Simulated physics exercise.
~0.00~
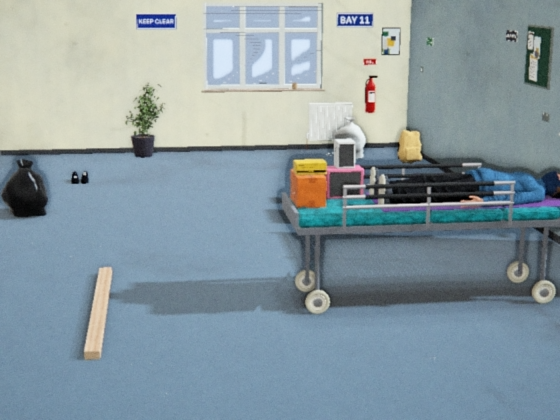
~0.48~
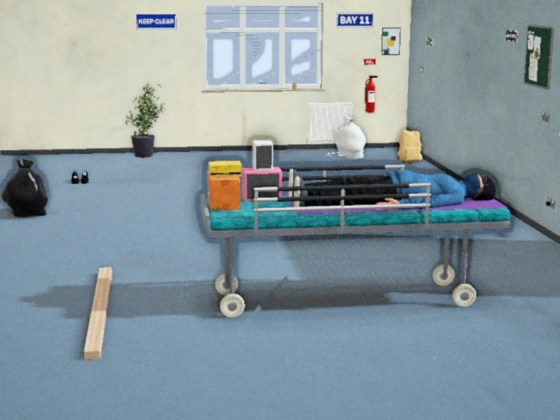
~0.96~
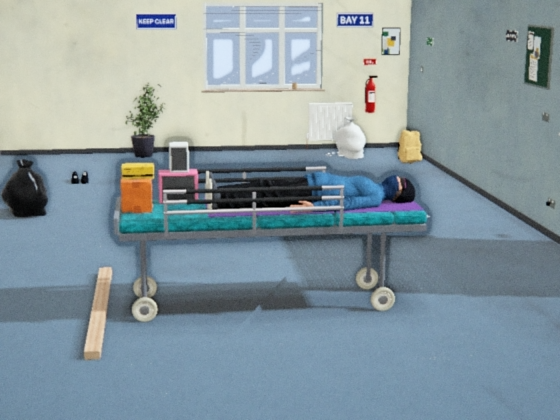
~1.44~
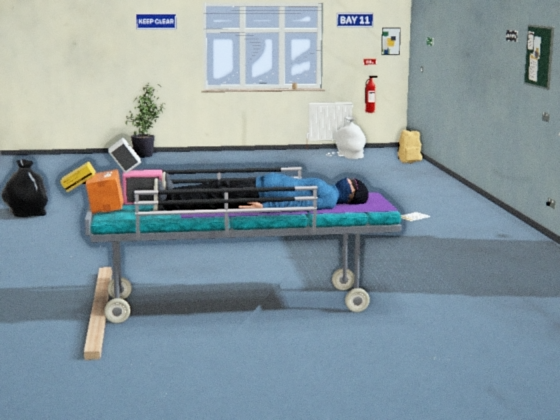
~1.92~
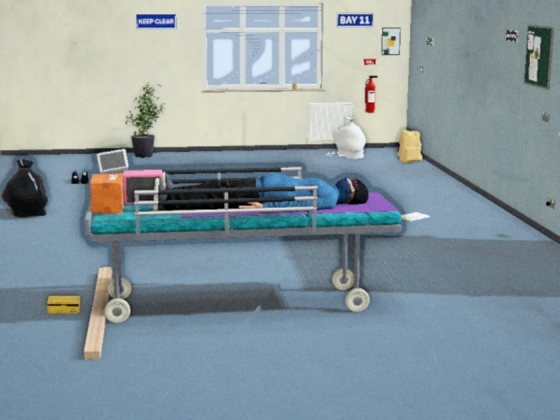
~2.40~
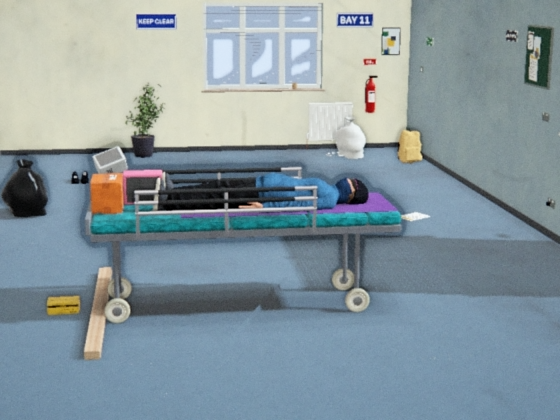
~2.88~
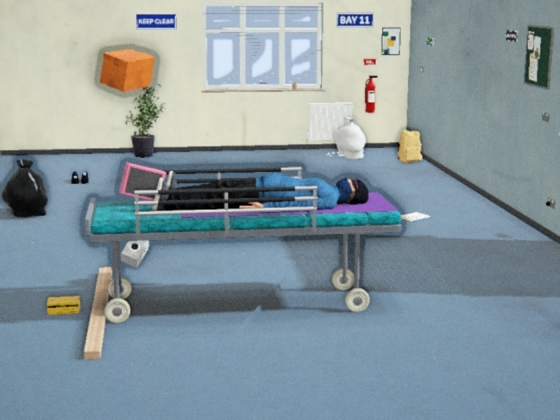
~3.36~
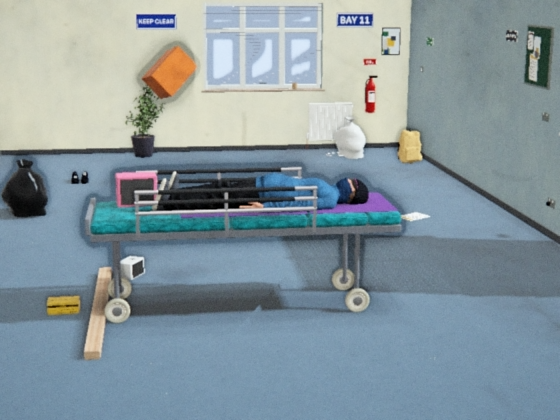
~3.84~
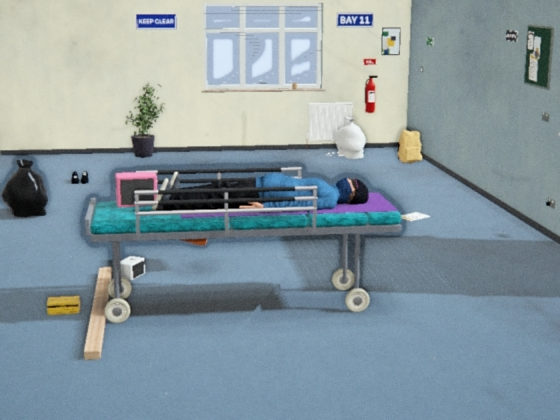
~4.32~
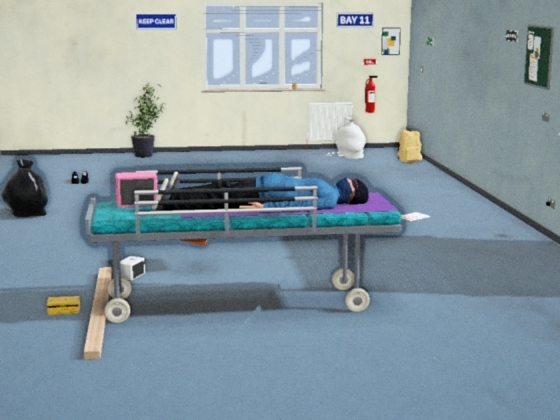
Trolley carrying a limp patient rolling left and stopping at a wooden sill, yellow box, white device and orange box falling off, pink-framed monitor staying.
